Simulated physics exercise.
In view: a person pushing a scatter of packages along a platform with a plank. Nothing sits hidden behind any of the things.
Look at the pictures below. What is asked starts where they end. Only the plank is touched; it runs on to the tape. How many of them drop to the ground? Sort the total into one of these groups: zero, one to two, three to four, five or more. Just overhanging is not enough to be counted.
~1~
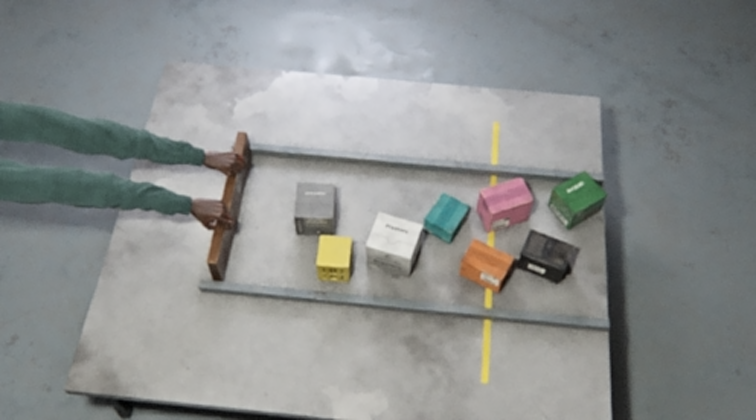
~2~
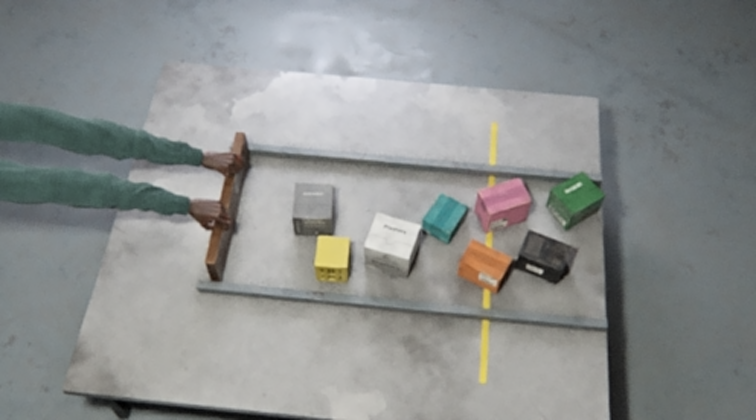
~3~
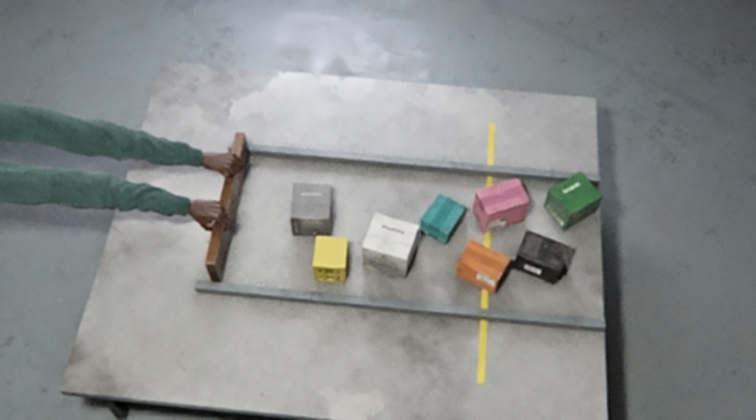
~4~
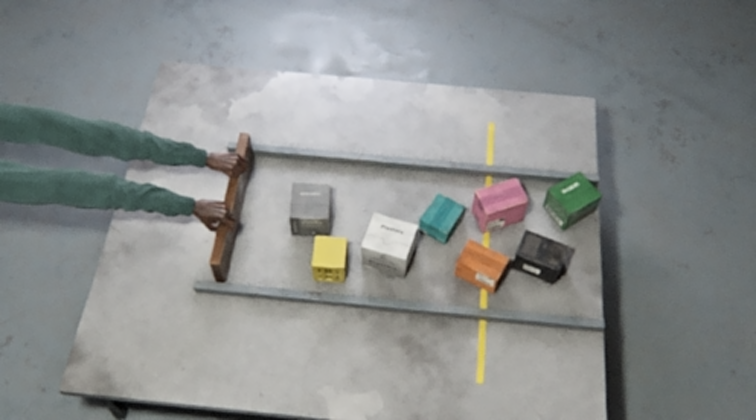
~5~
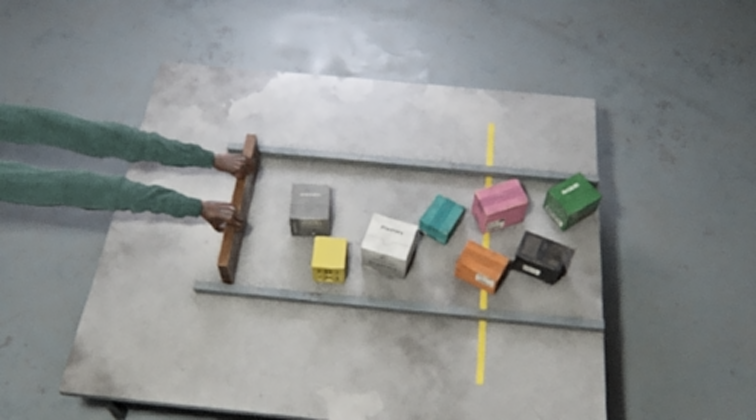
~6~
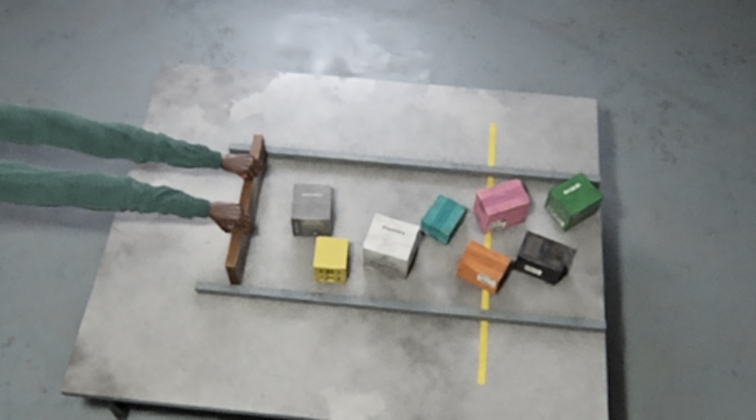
It goes in the group one to two.
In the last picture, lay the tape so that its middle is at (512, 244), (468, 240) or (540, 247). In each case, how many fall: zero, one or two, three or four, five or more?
Taking the places in the order asked: Three or four, then just one or two, then three or four.
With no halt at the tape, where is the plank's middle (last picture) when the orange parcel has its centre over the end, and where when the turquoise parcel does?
At (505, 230) for the orange parcel; at (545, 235) for the turquoise parcel.
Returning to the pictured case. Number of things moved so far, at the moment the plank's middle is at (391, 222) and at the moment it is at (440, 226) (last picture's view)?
First position 5; second position 8.
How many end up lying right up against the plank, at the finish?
Number: 2.
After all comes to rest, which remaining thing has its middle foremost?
The black tote ends nearest.
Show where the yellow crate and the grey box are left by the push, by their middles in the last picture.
Result: One about (503, 277), other about (509, 229).
Soon after, none off yet; green box at rest near (573, 202); black tote at rest near (542, 259); pink parcel at rest near (501, 207).
After that, none off yet; green box at rest near (573, 202); black tote at rest near (542, 258); pink parcel displaced a little near (505, 206).
In the end, the number that fall off is one or two; gone, green box.
